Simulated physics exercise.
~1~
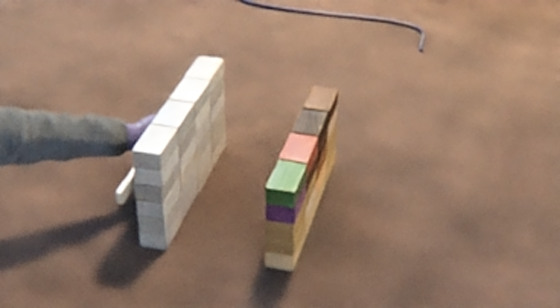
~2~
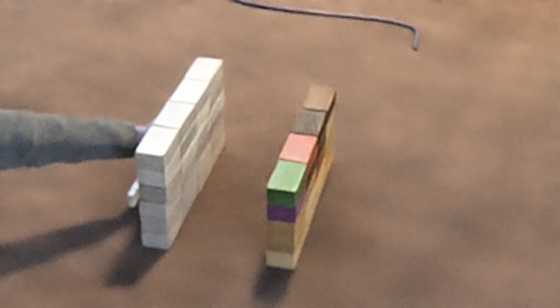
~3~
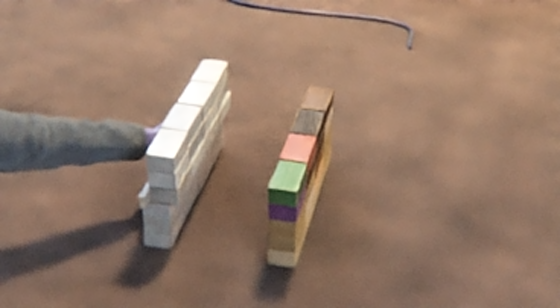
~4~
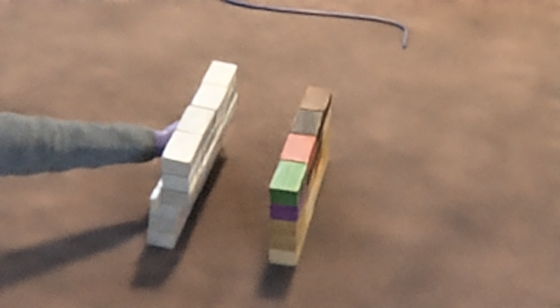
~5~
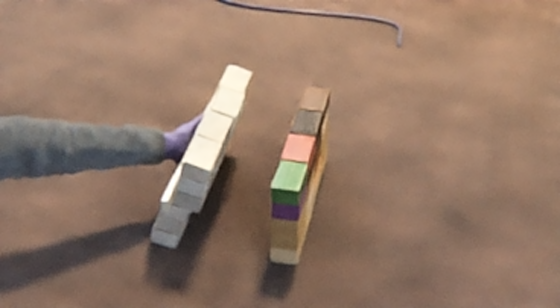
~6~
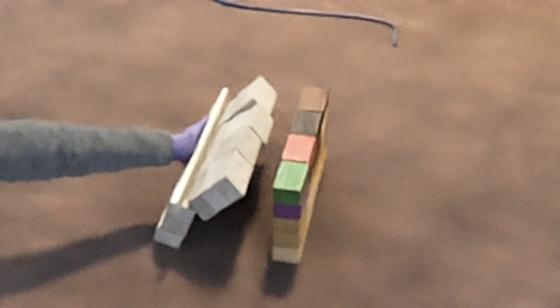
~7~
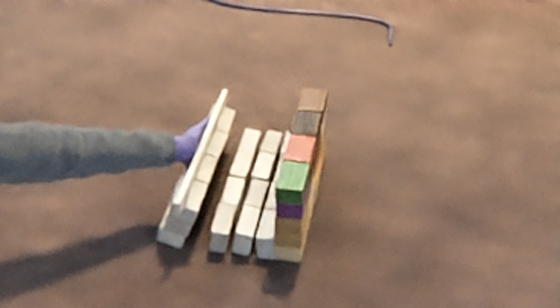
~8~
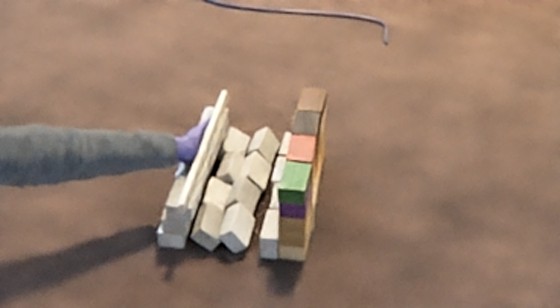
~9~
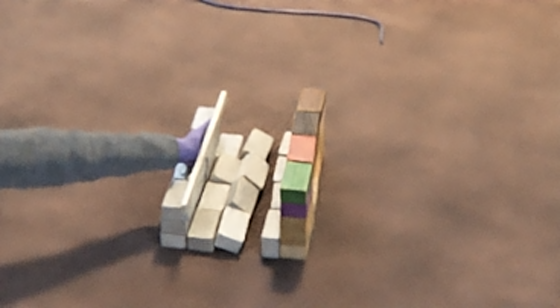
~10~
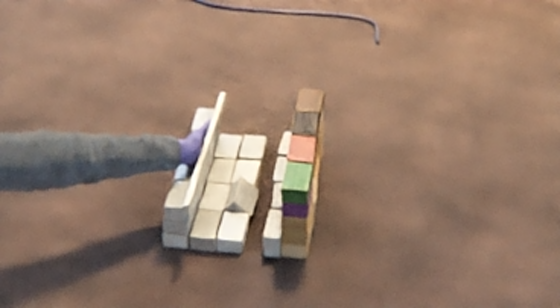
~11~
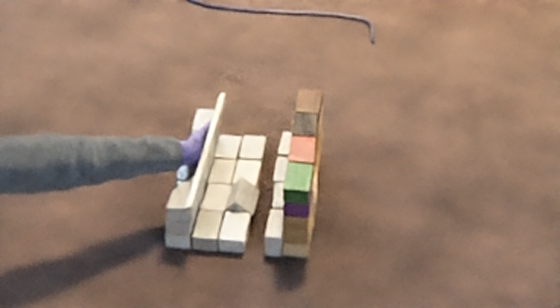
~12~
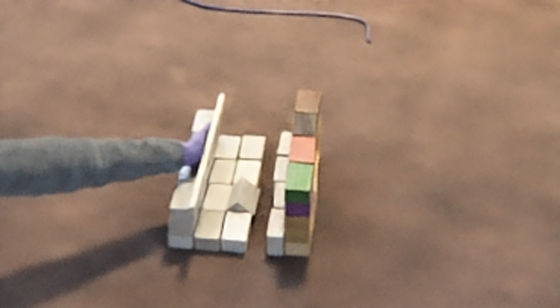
A pale block wall toppled toward its coloured neighbour when a purple-gloved hand pushed a wooden strip into it from the left, spilling its upper blocks across the gap, but the second wall stayed standing with pale blocks resting at its foot.
